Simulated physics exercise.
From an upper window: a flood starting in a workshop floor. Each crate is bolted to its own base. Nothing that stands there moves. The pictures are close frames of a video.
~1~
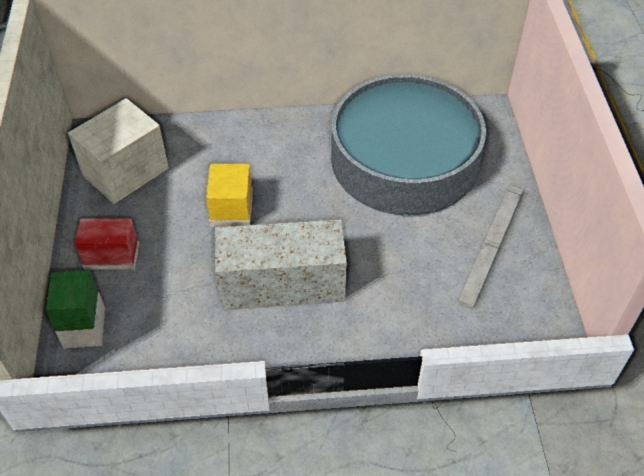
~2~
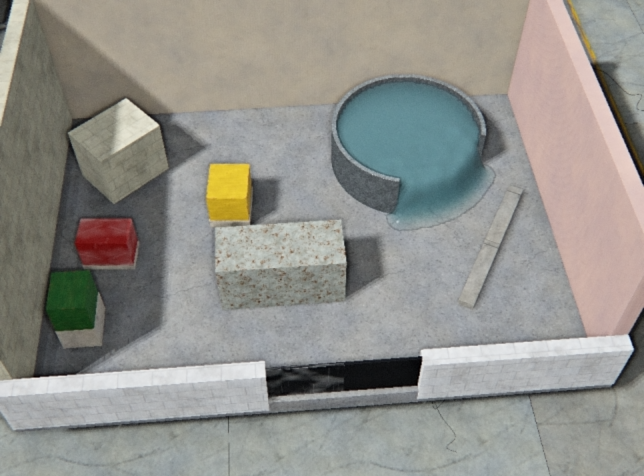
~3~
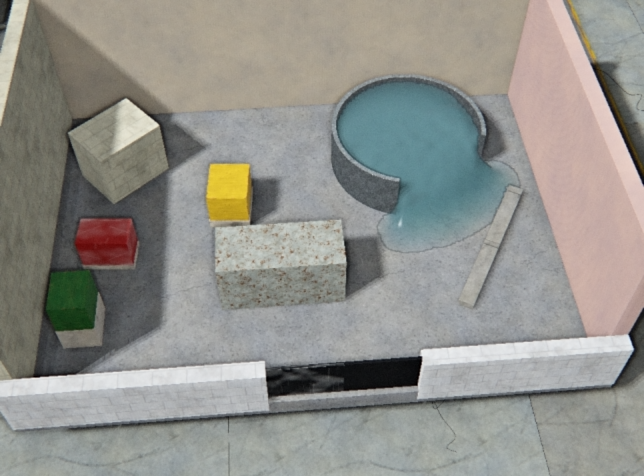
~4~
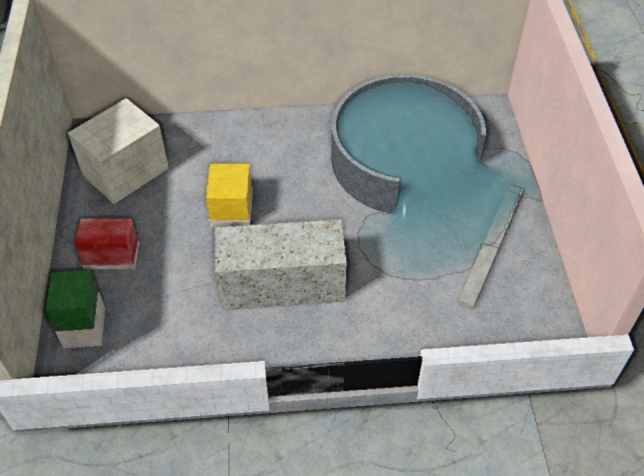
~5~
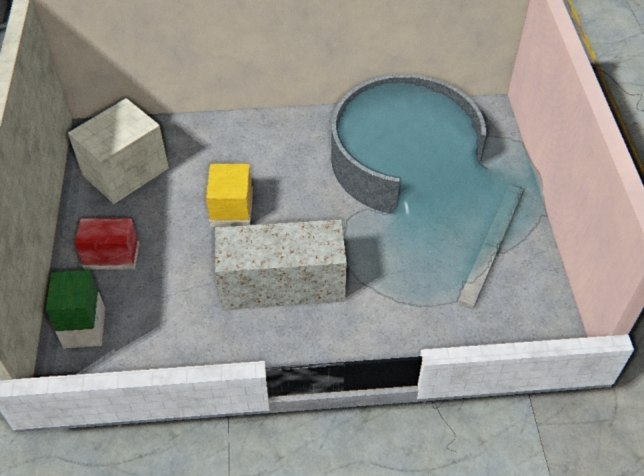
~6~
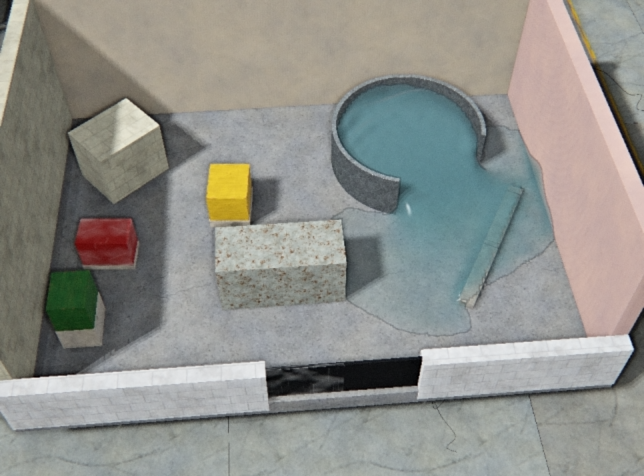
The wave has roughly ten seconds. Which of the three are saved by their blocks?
In the end: The green crate stays dry; the yellow crate stays dry; the red crate gets wet.
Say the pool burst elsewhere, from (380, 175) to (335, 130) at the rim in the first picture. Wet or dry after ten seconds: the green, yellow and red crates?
One by one: The green one keeps dry; the yellow one is topped; the red one takes water.
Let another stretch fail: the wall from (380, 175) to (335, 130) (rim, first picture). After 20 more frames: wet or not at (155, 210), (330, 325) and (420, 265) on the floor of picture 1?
One after the other: Awash, no water, flooded.
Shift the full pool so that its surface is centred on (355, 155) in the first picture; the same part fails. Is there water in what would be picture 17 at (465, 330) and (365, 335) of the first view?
One after the other: Wet, wet.
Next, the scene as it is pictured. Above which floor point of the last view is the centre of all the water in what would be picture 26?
Roughly at (425, 252).
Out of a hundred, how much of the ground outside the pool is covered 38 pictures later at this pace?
Roughly 85 per cent.
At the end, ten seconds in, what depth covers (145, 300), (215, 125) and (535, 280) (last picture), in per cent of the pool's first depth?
Roughly 14, 16 and 14 per cent, in turn.
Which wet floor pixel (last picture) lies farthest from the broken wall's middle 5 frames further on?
Near (328, 382).
A moment on, water covers 35 % of the floor; the green crate not reached, the yellow crate not reached, the red crate not reached.
Next, water covers 35 % of the floor; the green crate not reached, the yellow crate not reached, the red crate not reached.
Then, water covers 55 % of the floor; the green crate water round its plinth, the yellow crate not reached, the red crate water round its plinth.
Later, water covers 85 % of the floor; the green crate water round its plinth, the yellow crate water round its plinth, the red crate water round its plinth.
In the end, water covers 100 % of the floor; the green crate stayed above the water, the yellow crate stayed above the water, the red crate was topped.
